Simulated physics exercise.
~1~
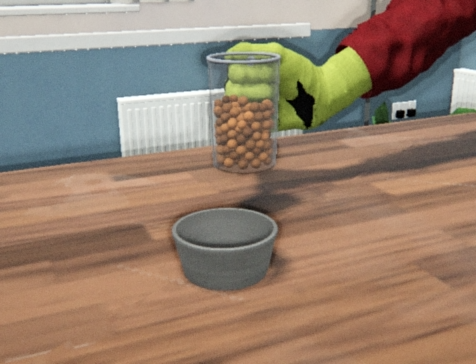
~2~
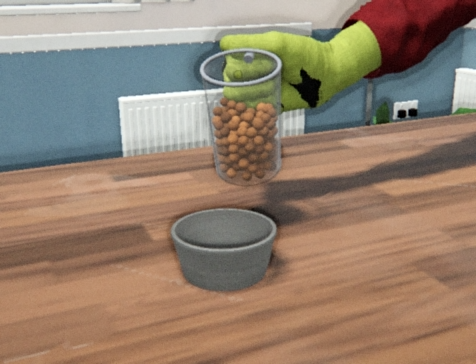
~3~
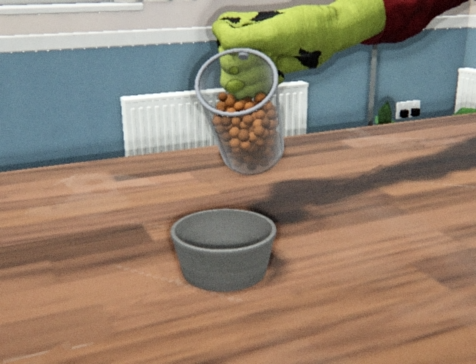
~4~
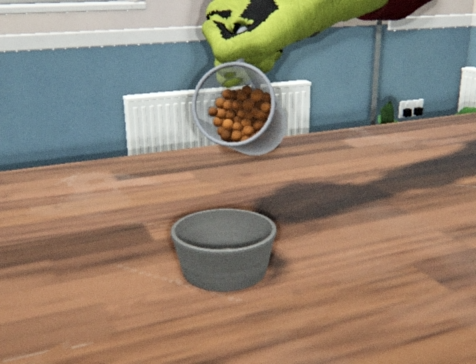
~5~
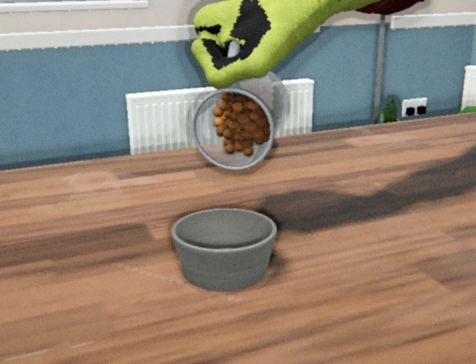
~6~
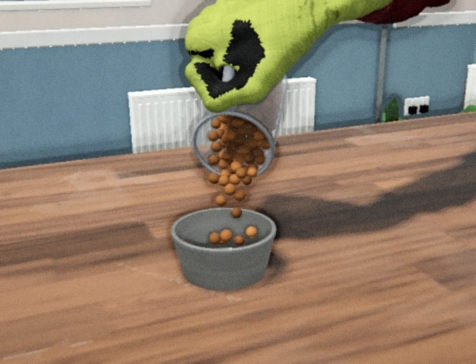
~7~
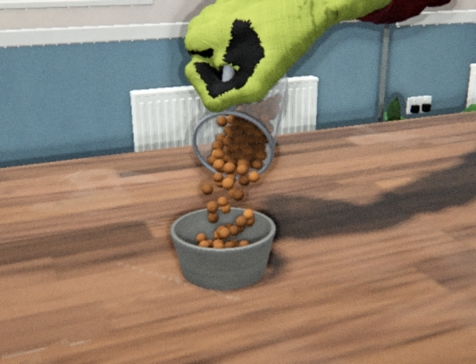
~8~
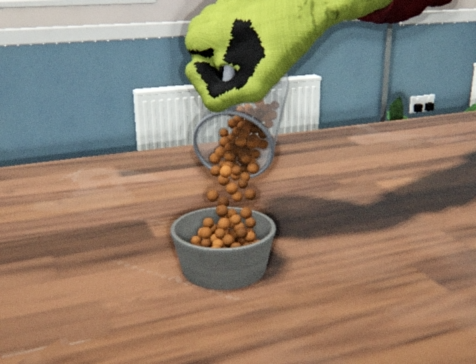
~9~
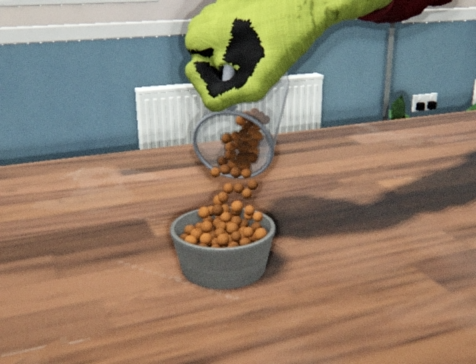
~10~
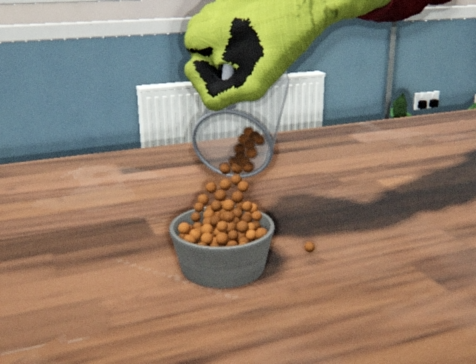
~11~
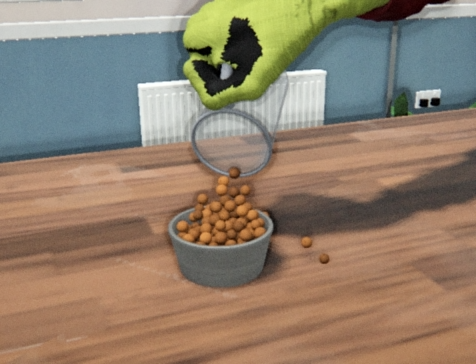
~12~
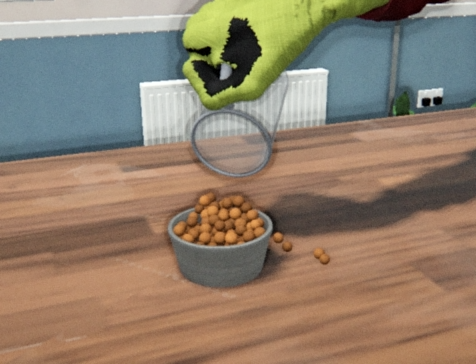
Green-gloved hand tipping a clear cup of brown cereal balls, filling a grey dish to a heap while a few scatter right.
